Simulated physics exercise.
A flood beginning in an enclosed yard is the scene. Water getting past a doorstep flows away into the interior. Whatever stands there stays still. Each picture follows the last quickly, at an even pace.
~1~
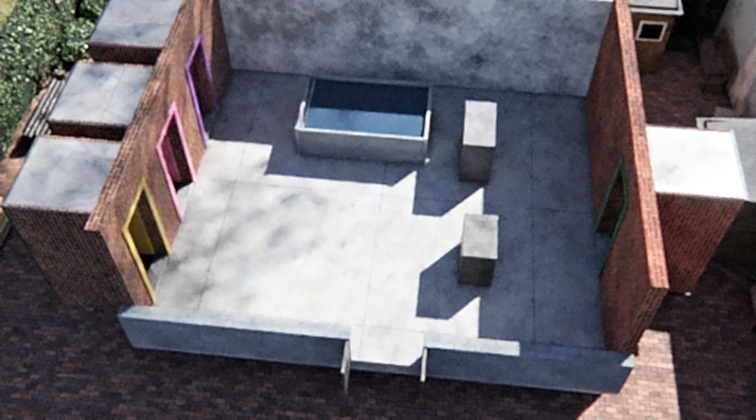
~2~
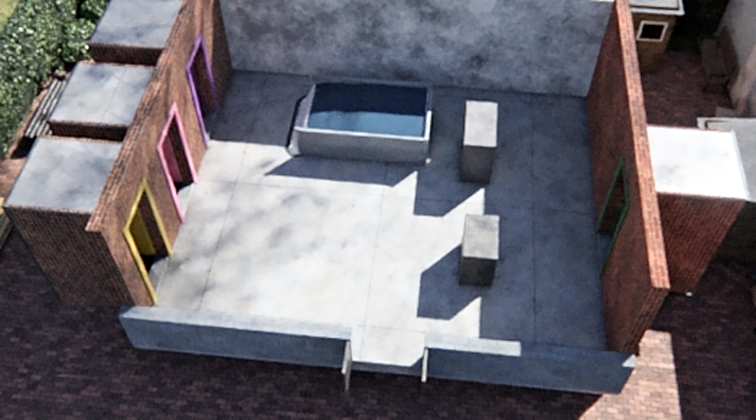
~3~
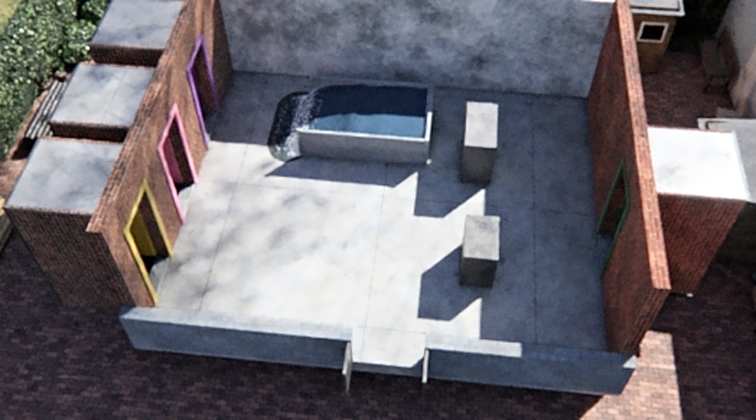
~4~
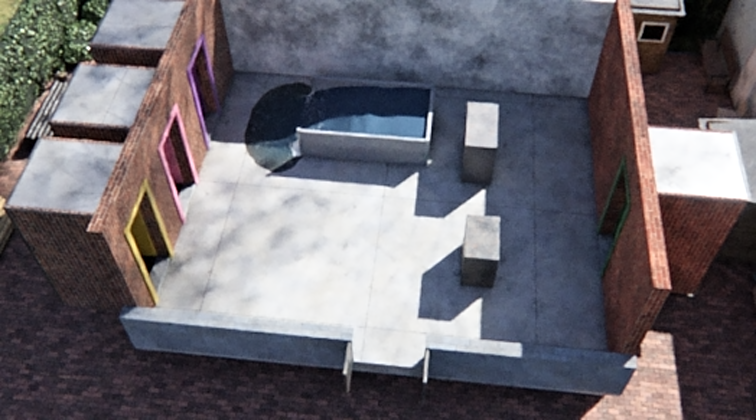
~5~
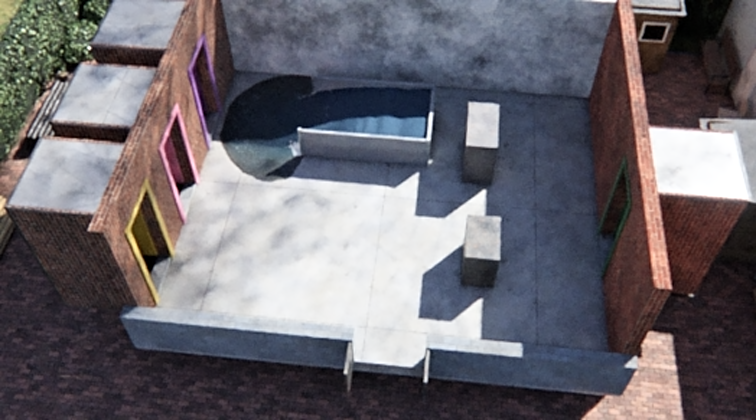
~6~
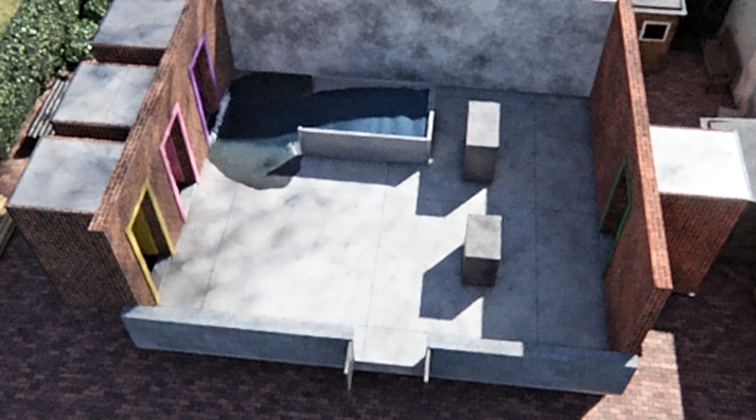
Water pours from the left end of a tank and spreads over the walled yard's floor.
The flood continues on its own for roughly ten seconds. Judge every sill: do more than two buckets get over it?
Verdict: Green door - two or fewer get over; yellow door - two or fewer get over; pink door - more than two get over; purple door - more than two get over.
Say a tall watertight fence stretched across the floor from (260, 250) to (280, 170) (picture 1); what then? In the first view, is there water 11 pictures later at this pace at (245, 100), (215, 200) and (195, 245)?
Taking the points in the order given, they are inundated, inundated and inundated.
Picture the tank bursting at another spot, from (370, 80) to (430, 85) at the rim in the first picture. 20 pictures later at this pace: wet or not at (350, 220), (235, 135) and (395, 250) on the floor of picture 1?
So: Spared, then wetted, then spared.
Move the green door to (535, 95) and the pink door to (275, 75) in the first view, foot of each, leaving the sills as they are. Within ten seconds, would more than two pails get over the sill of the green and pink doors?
My reading: Green stays within the limit, pink exceeds the limit.
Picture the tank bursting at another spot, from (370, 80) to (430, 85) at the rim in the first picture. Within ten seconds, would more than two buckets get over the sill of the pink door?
My reading: The pink door holds.
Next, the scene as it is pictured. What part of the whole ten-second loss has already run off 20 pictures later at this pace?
Roughly 80 percent of it.
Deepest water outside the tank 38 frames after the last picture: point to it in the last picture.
Approximate pixel: (584, 100).
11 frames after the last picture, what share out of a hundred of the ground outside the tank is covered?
15 %.
A moment on, water covers 15 % of the floor; the green door not reached, the yellow door not reached, the pink door wet at the sill, nothing in, the purple door far over two buckets in.
Next, water covers 15 % of the floor; the green door not reached, the yellow door wet at the sill, nothing in, the pink door under two buckets in, the purple door far over two buckets in.
Then, water covers 30 % of the floor; the green door not reached, the yellow door wet at the sill, nothing in, the pink door over two buckets in, the purple door far over two buckets in.
Later, water covers 55 % of the floor; the green door not reached, the yellow door wet at the sill, nothing in, the pink door over two buckets in, the purple door far over two buckets in.
In the end, water covers 85 % of the floor; the green door wet at the sill, nothing in, the yellow door under two buckets in, the pink door over two buckets in, the purple door far over two buckets in.
